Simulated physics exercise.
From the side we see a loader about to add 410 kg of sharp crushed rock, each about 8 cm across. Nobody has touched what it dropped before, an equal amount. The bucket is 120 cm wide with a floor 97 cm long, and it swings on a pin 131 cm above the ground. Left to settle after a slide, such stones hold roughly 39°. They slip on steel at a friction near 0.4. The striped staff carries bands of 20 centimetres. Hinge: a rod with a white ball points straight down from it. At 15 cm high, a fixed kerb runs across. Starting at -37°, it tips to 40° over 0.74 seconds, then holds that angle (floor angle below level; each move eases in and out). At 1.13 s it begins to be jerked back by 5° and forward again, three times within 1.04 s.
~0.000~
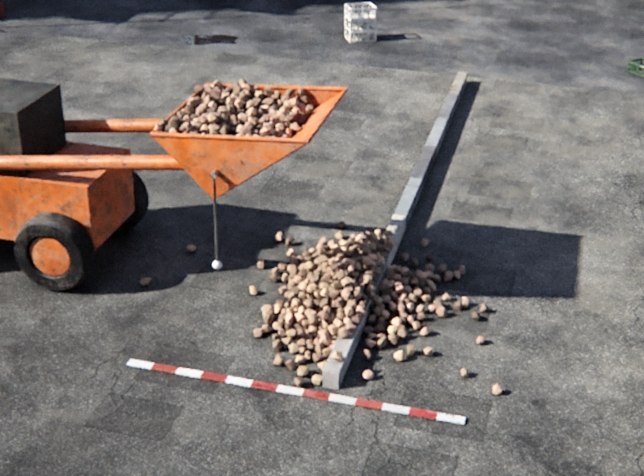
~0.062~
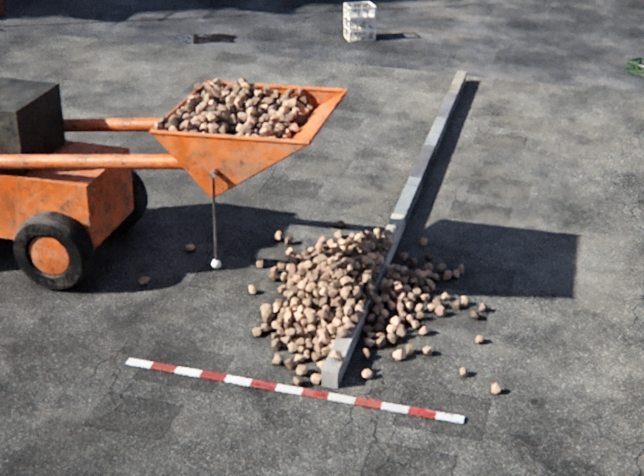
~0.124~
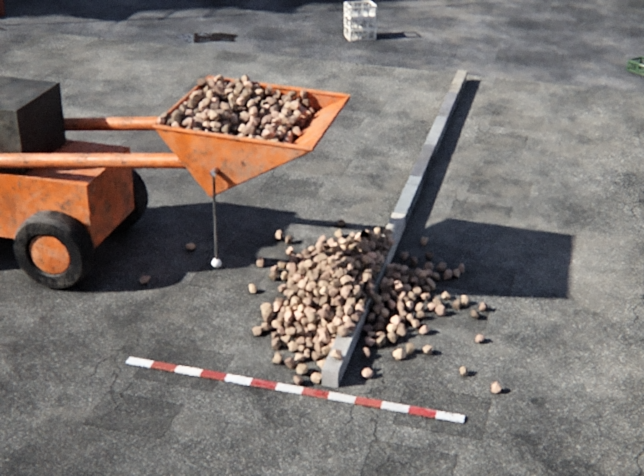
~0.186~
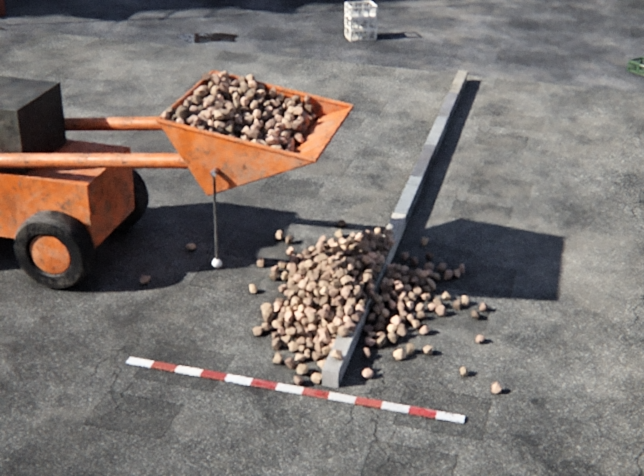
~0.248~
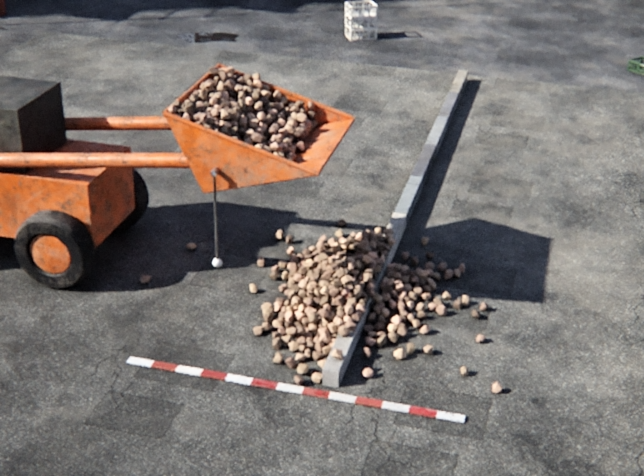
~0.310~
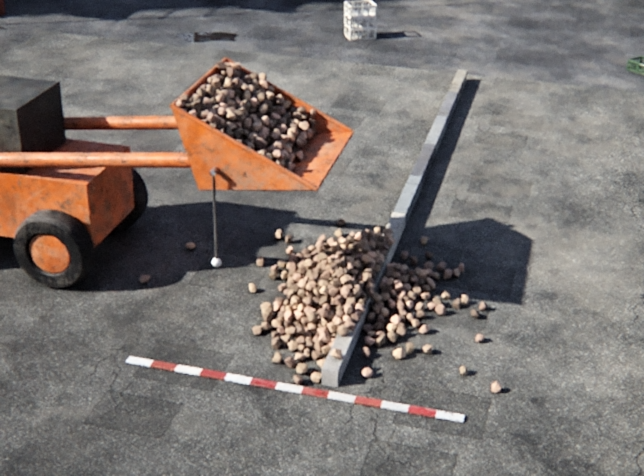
An orange loader with a black block on top holds a bucket full of brownish stones at the left of a sunlit grey paved yard, seen from above. Below and right of it, more stones lie heaped across a long grey kerb, with a red-and-white striped staff in front and a white crate behind. The bucket tilts steadily, its right lip lowering as its stones shift slightly, while the camera stays still.
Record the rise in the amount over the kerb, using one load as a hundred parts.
Rise: About 37 parts in every hundred.
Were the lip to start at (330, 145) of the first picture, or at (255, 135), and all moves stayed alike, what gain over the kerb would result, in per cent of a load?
65 %, then 0 %.
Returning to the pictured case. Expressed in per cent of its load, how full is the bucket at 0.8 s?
90 %.
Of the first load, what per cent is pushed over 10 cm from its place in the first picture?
The answer is about 5 per cent.
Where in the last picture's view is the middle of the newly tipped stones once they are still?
Around (345, 278).
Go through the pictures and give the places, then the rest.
The first frame shows lip at (309, 141), floor tilted -37°, highest stones at (237, 93). The earlier load is highest near (348, 267), 34 cm above ground level, 85 % on this side of the kerb, 15 % over the kerb.
The second frame shows lip at (309, 143), floor tilted -35°, highest stones at (225, 91); the stones move at 0.2 m/s on average.
In the third frame, the bucket is at -31°, its lip at (313, 149); the top of the load is at (219, 87); the stones move at 0.3 m/s on average.
In the fourth frame, the bucket is at -25°, its lip at (316, 161); the top of the load is at (220, 82); the stones move at 0.5 m/s on average.
In the fifth frame, the bucket is at -17°, its lip at (318, 174); the top of the load is at (219, 80); the stones move at 0.6 m/s on average.
In the sixth frame, the bucket is at -8°, its lip at (317, 189); the top of the load is at (225, 75); the stones move at 0.7 m/s on average.
After 0.6 s the floor is at 27°; in per cent of one load, 100 in the bucket, 85 on this side of the kerb, 15 over the kerb; the foremost stones are at (472, 321).
After 0.8 s the floor is at 40°; in per cent of one load, 90 in the bucket, 94 on this side of the kerb, 15 over the kerb; the foremost stones are at (472, 321).
After 2.6 s the floor is at 40°; in per cent of one load, 0 in the bucket, 148 on this side of the kerb, 52 over the kerb; the foremost stones are at (493, 325).
After 5.3 s the floor is at 40°; in per cent of one load, 0 in the bucket, 148 on this side of the kerb, 52 over the kerb; the foremost stones are at (493, 325). Net gain over the kerb, 37.
